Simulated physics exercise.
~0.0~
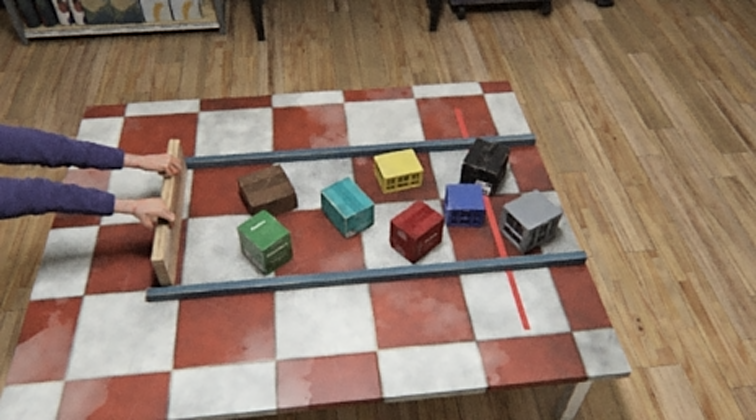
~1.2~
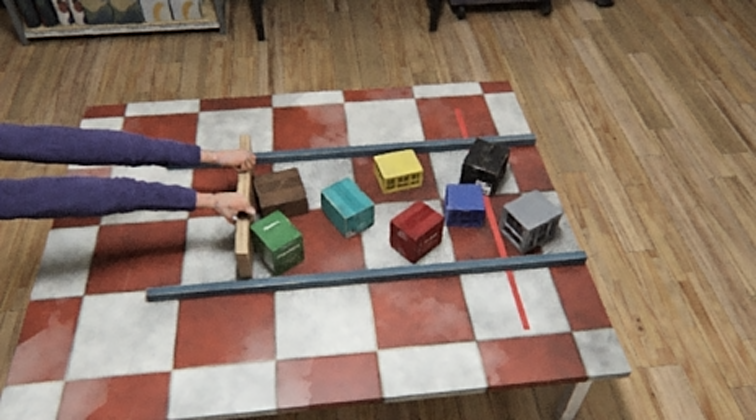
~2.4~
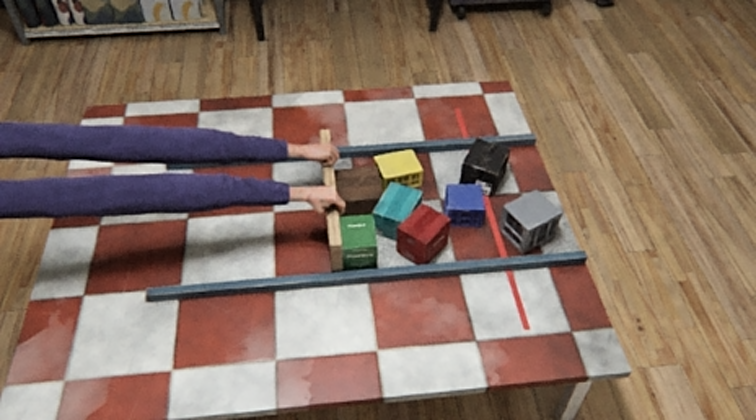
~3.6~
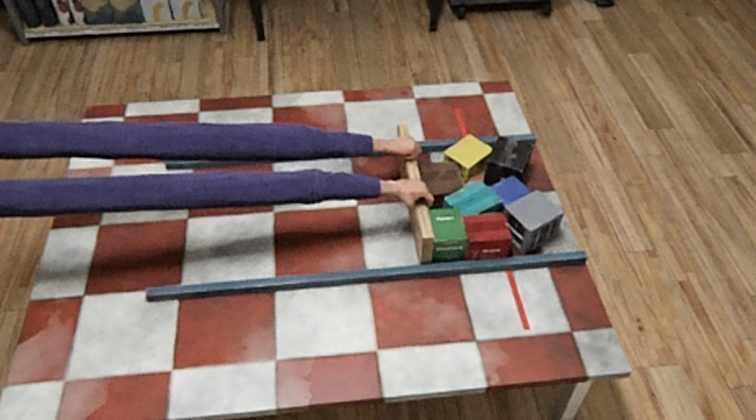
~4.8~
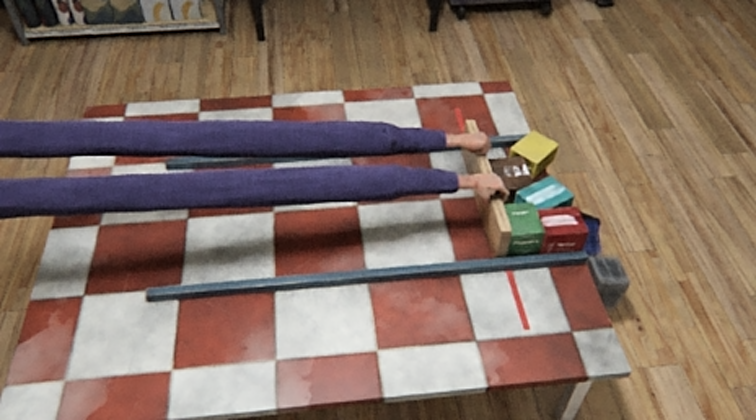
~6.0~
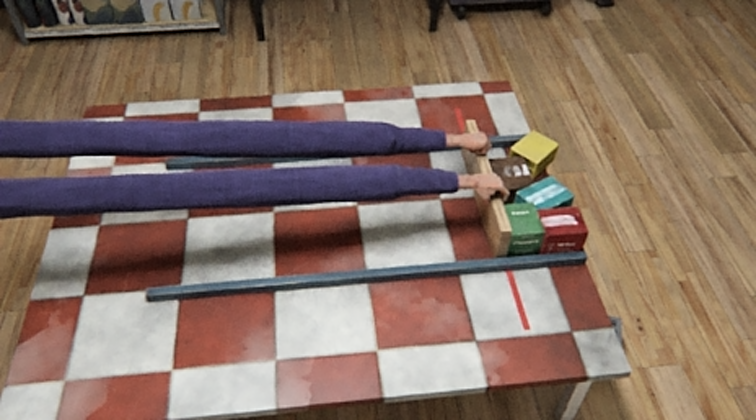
Two purple-sleeved arms pushed a wooden plank rightward between two rails on a checkered table, gathering colorful boxes until the black, blue and gray ones went over the edge, then stopped near the red tape with the yellow, brown, turquoise, green and red ones still aboard.
